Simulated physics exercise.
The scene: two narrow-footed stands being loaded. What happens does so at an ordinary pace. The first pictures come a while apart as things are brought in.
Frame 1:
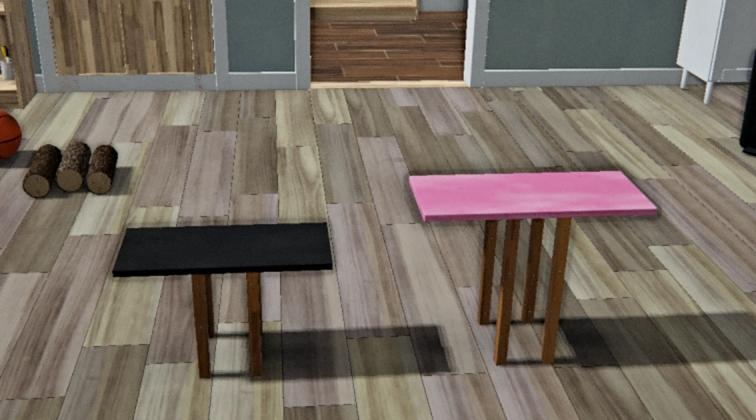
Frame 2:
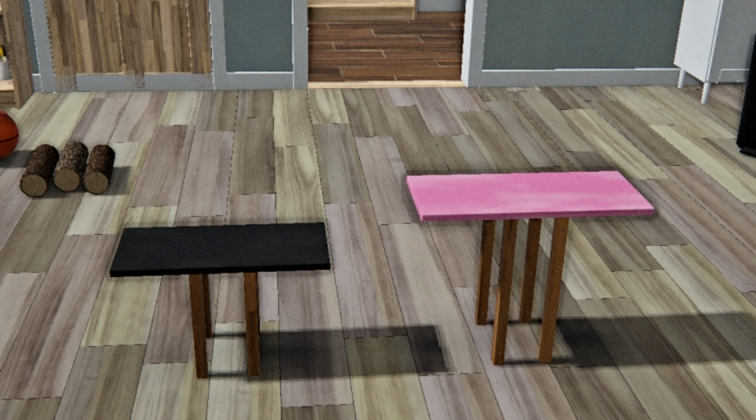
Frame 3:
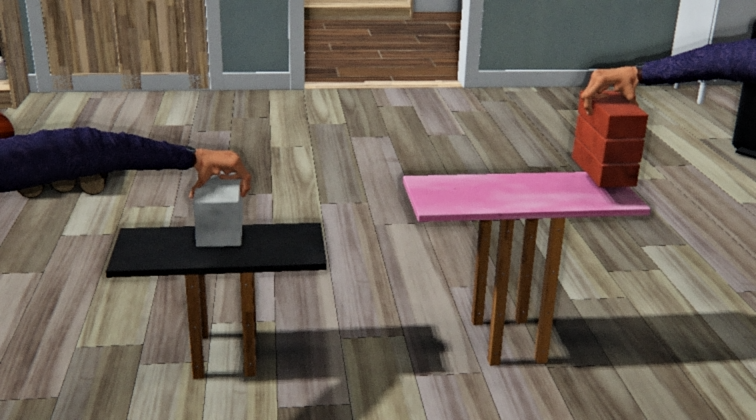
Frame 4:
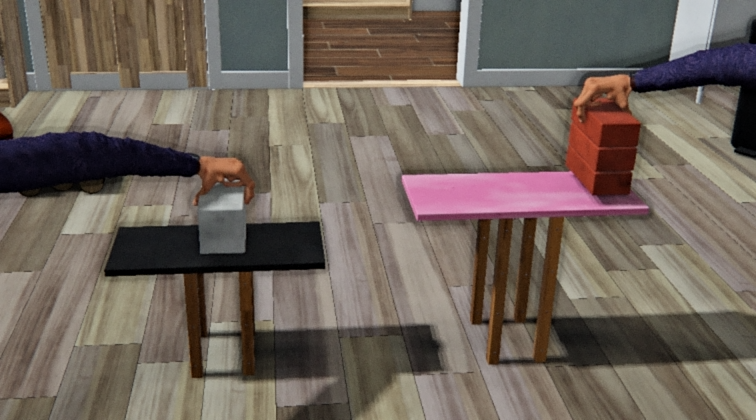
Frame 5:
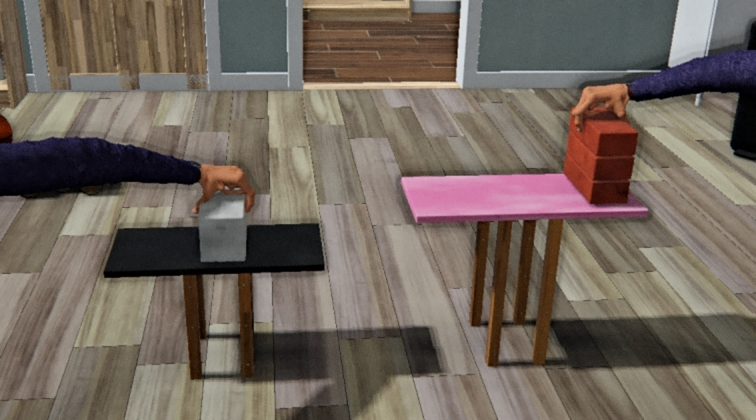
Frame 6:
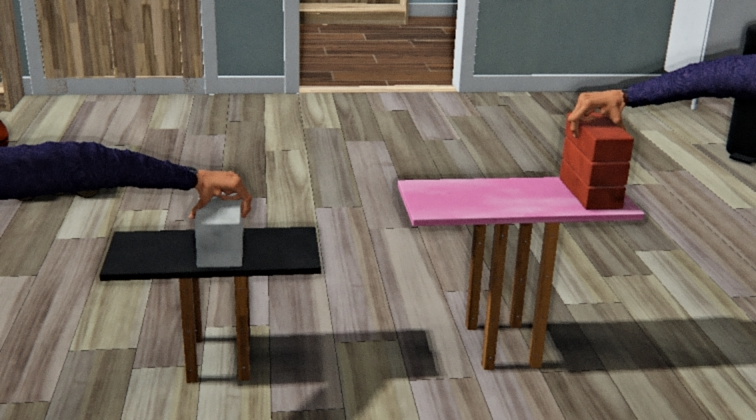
Two hands reach in from either side, the left lowering a pale grey block onto a black stand and the right lowering stacked red bricks onto the right part of a taller pink stand, both keeping hold.
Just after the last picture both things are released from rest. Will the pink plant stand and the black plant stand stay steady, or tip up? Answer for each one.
The pink plant stand topples, the black plant stand stays upright.
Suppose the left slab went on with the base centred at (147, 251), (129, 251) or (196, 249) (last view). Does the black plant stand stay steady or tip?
Taking the three tries in order: It falls over, then falls over, then stays upright.
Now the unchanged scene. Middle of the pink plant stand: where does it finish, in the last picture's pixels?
You'll find it close to (649, 256).
Then, 0.50 s past the last view, pink plant stand leaning 19° off how it started near (571, 198); black plant stand at rest near (214, 252).
Then, 0.64 s past the last view, pink plant stand leaning 43° off how it started near (613, 219); black plant stand at rest near (214, 252).
Finally, the pink plant stand goes over, near (649, 257); the black plant stand keeps steady, near (214, 252).
